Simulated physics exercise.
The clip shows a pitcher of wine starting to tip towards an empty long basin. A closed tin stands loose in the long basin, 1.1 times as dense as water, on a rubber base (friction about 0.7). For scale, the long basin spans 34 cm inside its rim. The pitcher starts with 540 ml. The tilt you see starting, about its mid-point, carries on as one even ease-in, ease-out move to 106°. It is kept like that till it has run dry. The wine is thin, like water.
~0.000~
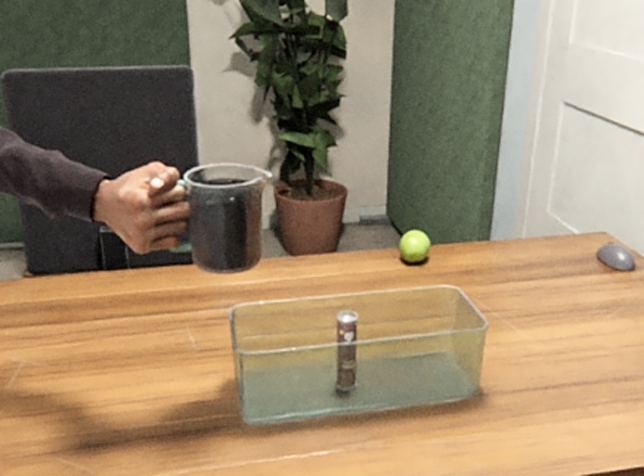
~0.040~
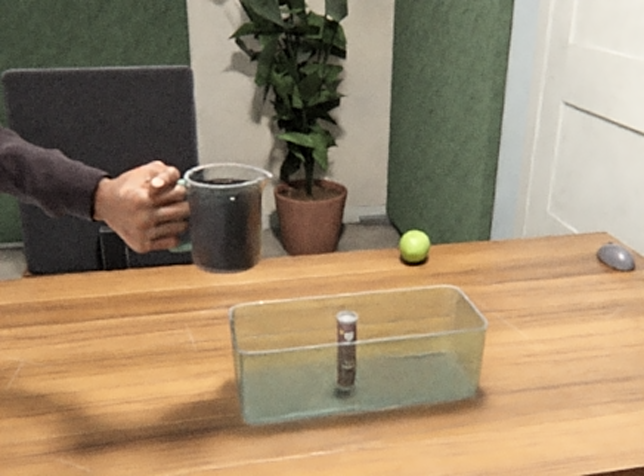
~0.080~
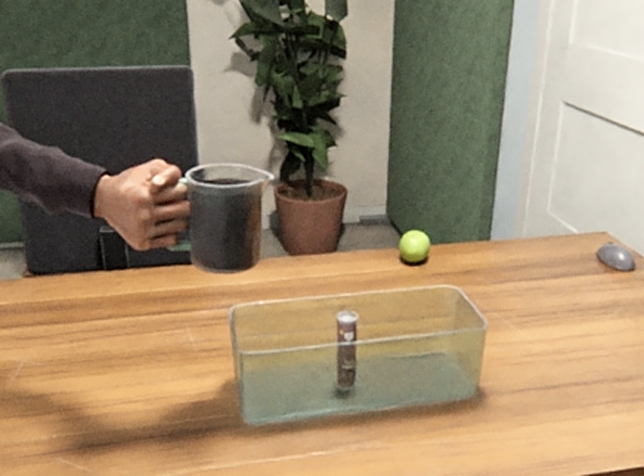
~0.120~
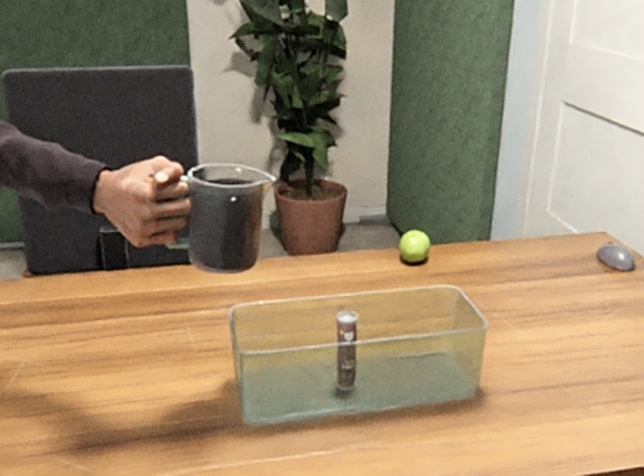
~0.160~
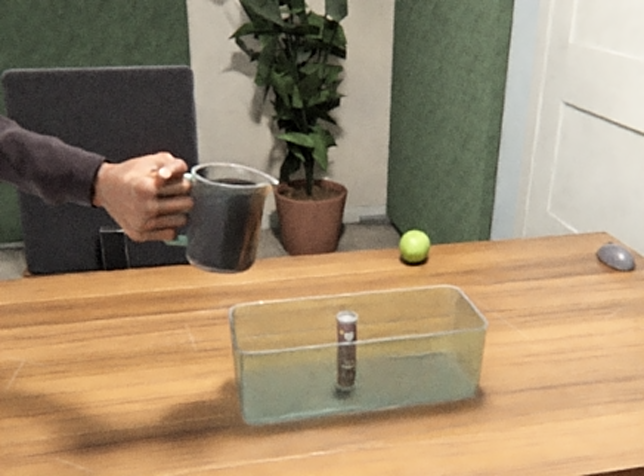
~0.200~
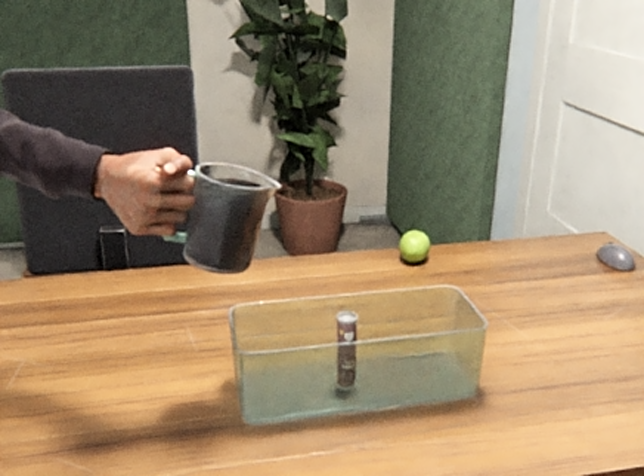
At a wooden table, a hand gradually tilting a glass pitcher of dark wine rightward above a long clear basin holding an upright tin.
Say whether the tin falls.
The tin falls.
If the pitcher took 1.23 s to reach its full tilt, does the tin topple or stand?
Then it topples.
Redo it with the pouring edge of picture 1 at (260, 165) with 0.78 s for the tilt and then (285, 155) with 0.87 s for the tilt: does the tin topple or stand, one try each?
First it topples; then it goes over.
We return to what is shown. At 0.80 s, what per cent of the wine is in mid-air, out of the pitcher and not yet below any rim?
About 26 per cent.
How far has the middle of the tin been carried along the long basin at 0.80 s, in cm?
Some 2 cm.
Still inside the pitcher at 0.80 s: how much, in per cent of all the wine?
About 26 per cent.
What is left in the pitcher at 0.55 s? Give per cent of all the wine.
Some 78 per cent.
By 0.55 s the tilt is 75° and 78 per cent is still to pour; the tin stands where it began.
By 0.80 s the tilt is 105° and 25 per cent is still to pour; the tin leans 20°.
By 1.07 s the tilt is 106° and 2 per cent is still to pour; the tin lies on its side.
By 1.36 s the tilt is 106° and 0 per cent is still to pour; the tin lies on its side.
At rest the tin lies on its side.
